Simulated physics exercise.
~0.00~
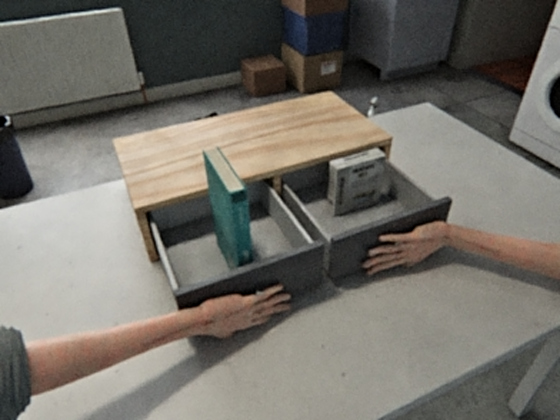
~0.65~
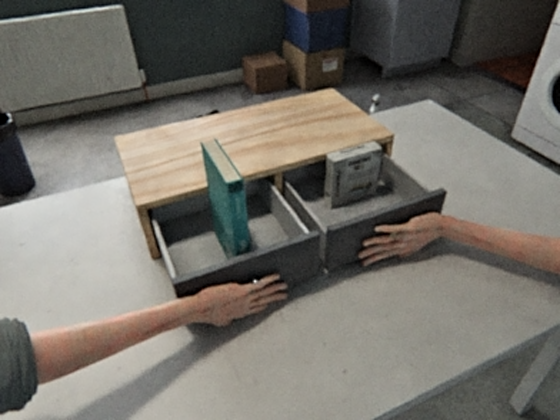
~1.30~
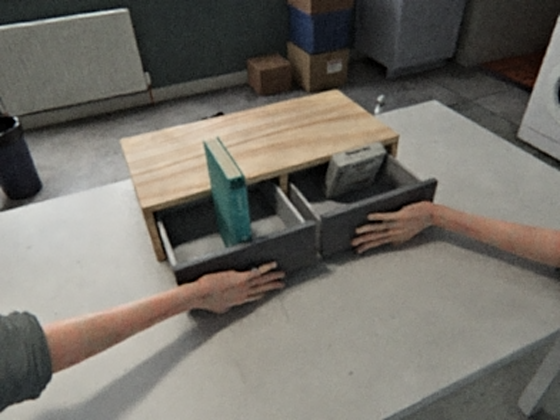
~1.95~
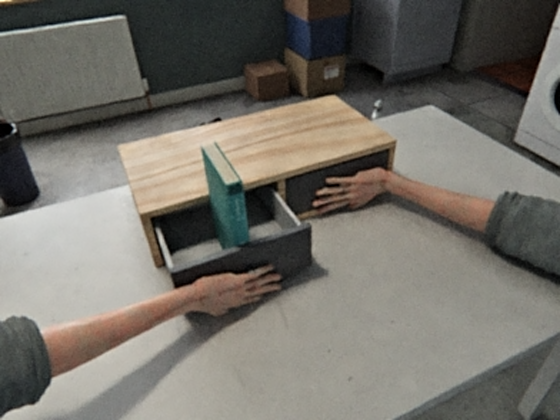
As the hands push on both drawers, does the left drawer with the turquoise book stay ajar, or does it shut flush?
The left drawer stays ajar with the turquoise book still standing in it, while the right drawer shuts flush.
